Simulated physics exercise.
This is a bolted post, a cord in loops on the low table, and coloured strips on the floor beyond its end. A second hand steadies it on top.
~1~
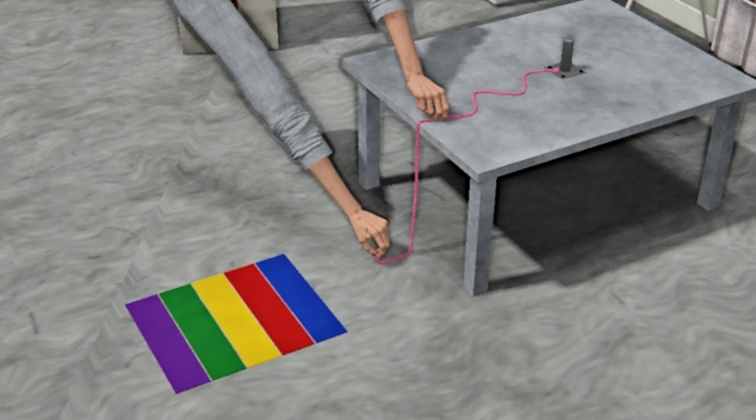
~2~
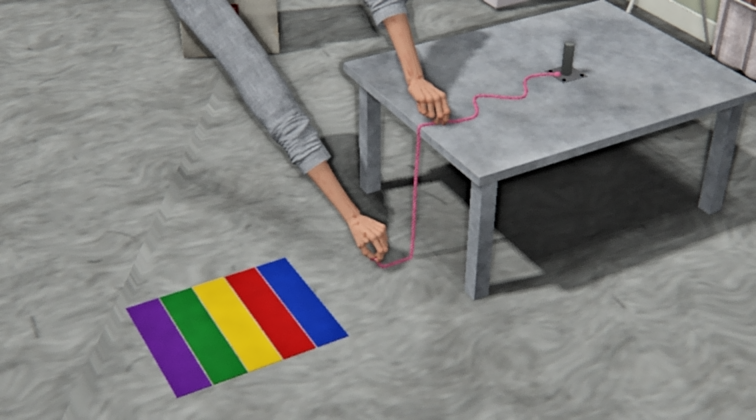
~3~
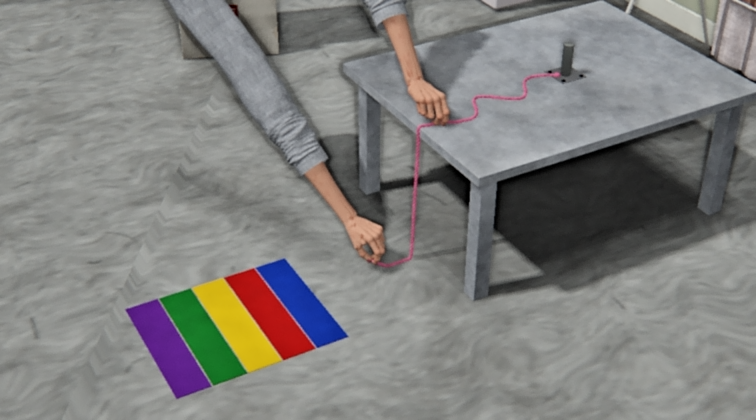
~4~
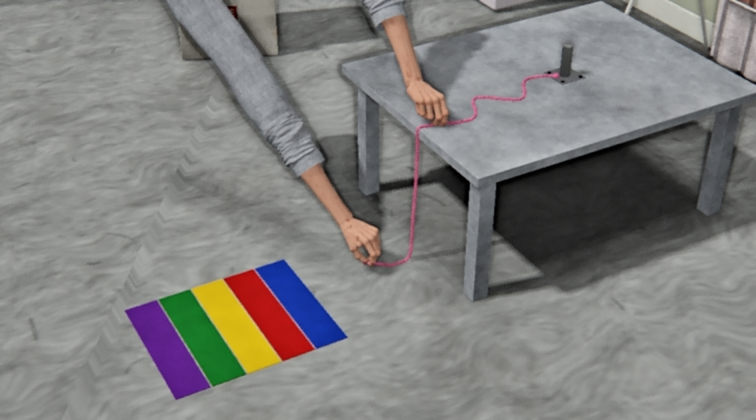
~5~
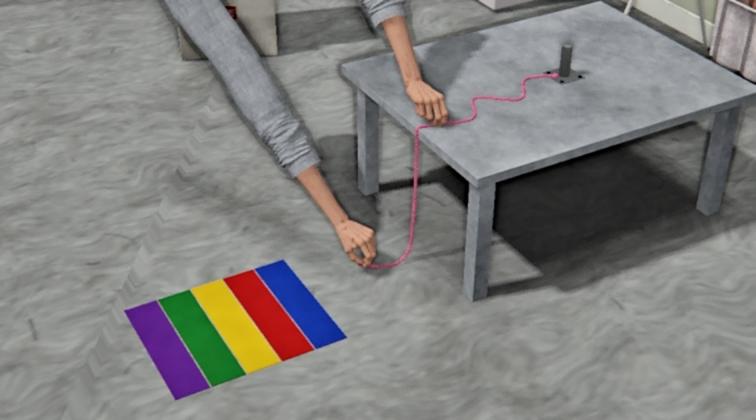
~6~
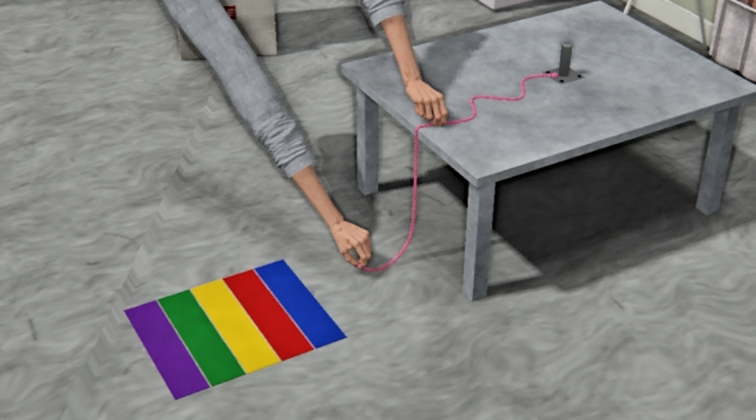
The clip opens on two grey-sleeved arms, one hand resting at the edge of a low grey table while the other holds a pink cord's end near the floor. The lower hand moves slightly left, drawing the end toward the coloured strips, while the wavy cord on the tabletop barely changes.
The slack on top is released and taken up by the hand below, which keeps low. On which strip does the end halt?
The yellow one.
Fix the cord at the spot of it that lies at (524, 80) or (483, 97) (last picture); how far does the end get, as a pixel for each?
Try by try, around (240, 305) and (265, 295).
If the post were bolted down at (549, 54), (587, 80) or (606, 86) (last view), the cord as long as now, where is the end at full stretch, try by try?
About (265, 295), (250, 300) and (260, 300).
Soon after, end near (300, 285); over blue.
After that, end near (258, 299); over red.
At the stop, end near (232, 308); over yellow. It halts on the yellow strip.
